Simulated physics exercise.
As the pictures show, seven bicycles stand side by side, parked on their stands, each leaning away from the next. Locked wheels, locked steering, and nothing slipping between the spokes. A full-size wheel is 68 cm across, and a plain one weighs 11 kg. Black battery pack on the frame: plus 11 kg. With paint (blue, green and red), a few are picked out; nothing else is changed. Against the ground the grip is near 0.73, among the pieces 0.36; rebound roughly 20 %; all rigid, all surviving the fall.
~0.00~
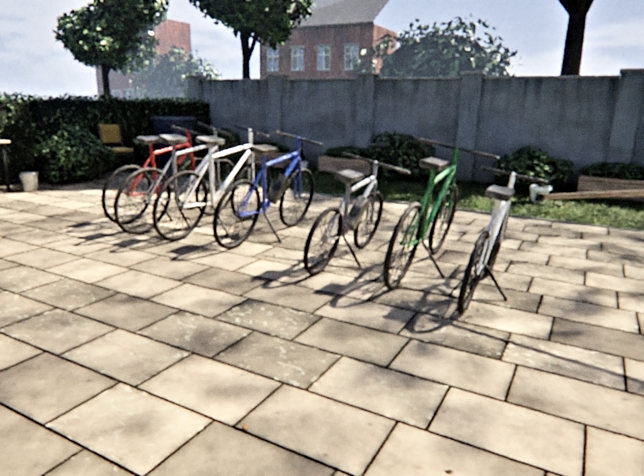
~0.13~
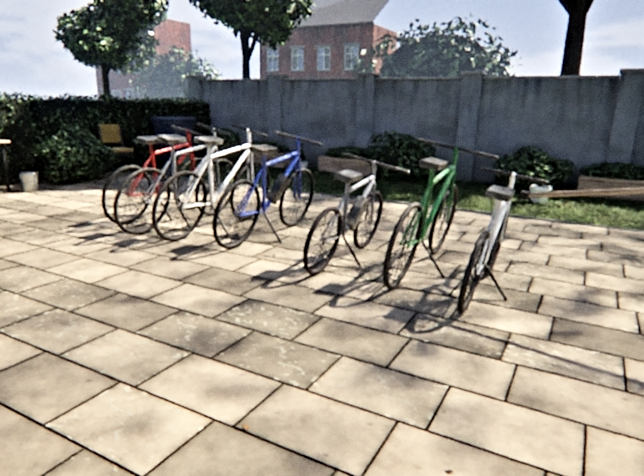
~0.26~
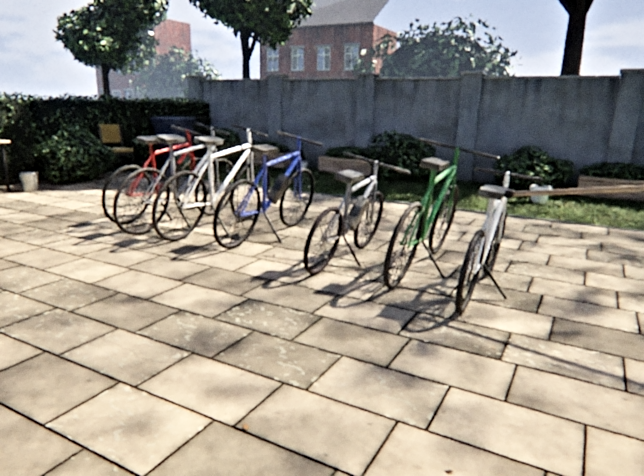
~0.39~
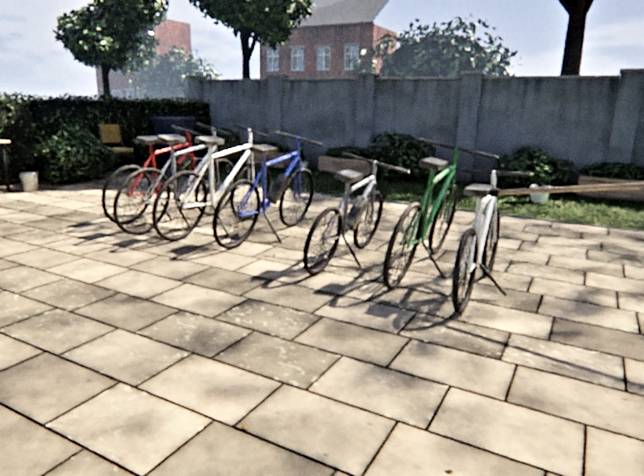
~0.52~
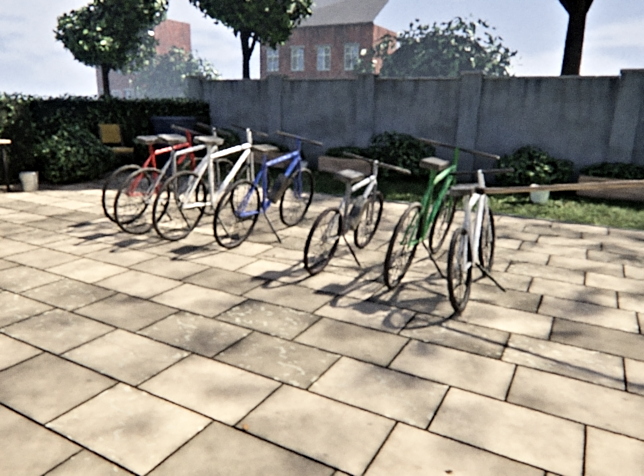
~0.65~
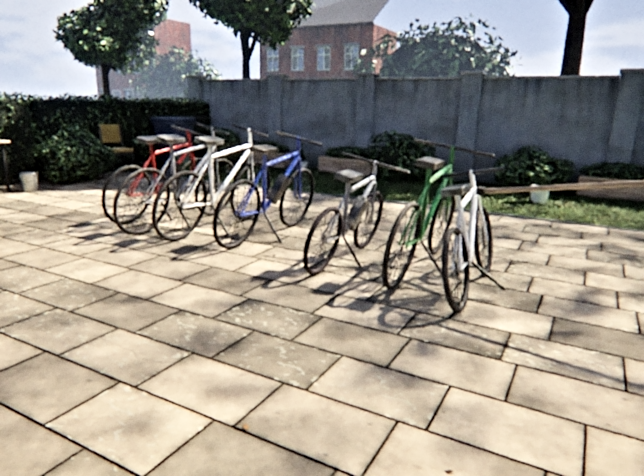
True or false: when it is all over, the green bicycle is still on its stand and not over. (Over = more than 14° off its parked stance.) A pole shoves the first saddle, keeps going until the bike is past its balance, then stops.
False.
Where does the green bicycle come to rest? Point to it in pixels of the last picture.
End point, last view: About (389, 206).
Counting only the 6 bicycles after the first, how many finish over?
That would be 1 of them.
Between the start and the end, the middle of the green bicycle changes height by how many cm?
I'd say it sits close to 5 centimetres lower by the end.
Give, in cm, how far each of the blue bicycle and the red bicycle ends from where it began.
Moved: Blue 0, red 0.
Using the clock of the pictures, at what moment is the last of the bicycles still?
Around 2.0 s.
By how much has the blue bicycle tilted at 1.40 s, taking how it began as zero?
About 0°.
Around 1.06 s, none of the 6 other bicycles over, 1 disturbed; green bicycle tipped 11°.
Around 1.40 s, 1 of the 6 other bicycles over; green bicycle tipped 23°.
Around 1.88 s, 1 of the 6 other bicycles over; green bicycle tipped 36°.
Finally (2.2 s), 1 of the 6 other bicycles over; green bicycle tipped 32°; red bicycle unmoved; blue bicycle unmoved. Five left standing. Seen by the last camera, middles, green bicycle near (389, 207), red bicycle near (165, 173).
